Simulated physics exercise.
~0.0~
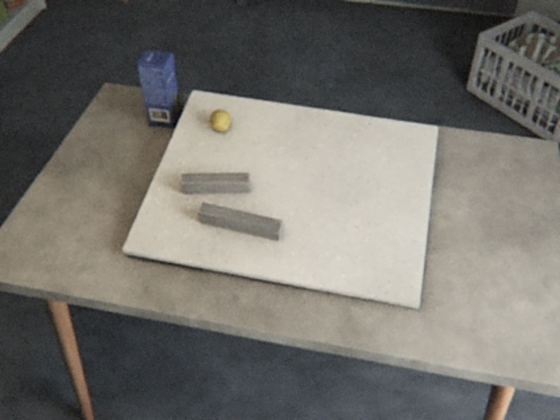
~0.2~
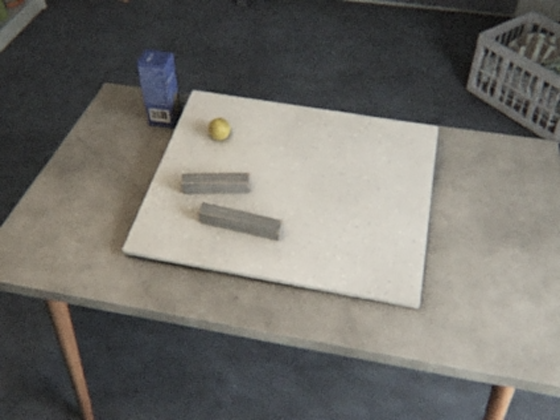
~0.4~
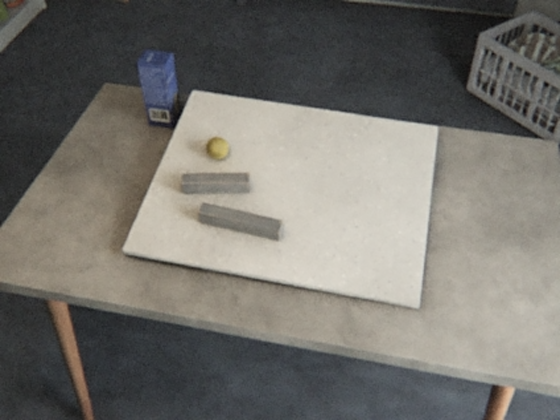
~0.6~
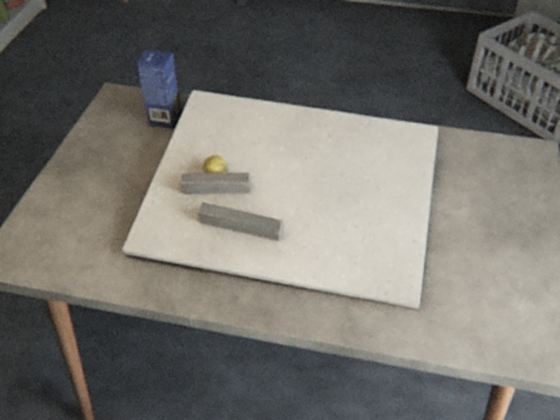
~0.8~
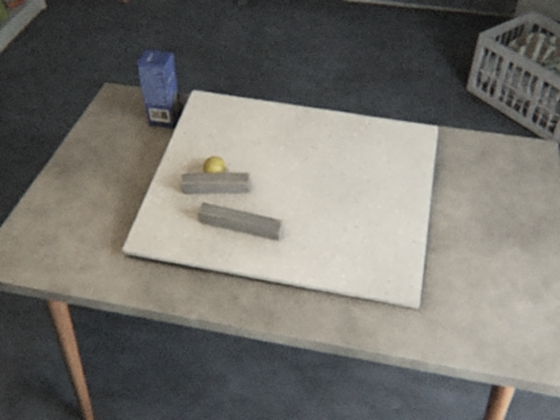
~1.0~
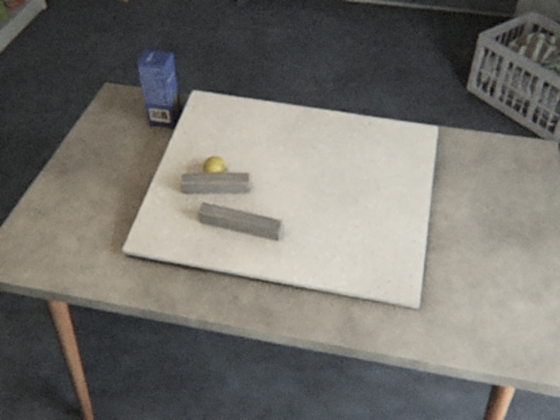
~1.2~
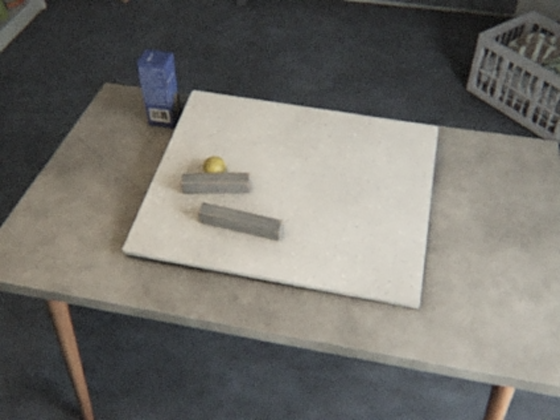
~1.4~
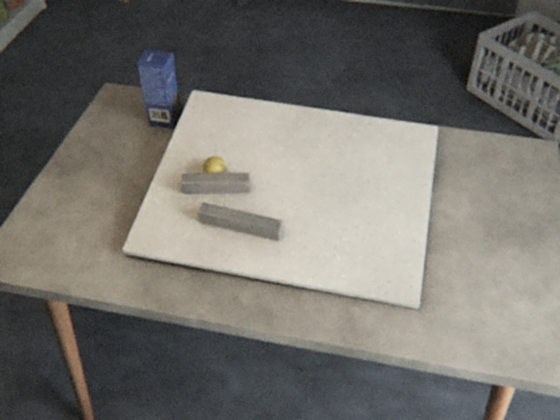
A small yellow ball sits near the upper left of a pale, slightly tilted board on a grey-brown table, seen from above at an angle. Two grey blocks lie on the board below it, a blue carton stands just beyond its upper left corner, and a light basket rests in the background at the upper right. The ball rolls toward the viewer, drifting slightly left as it goes. It meets the nearer side of its path at the upper grey block and stops against it. There it stays, partly hidden behind the block, while everything else remains still.
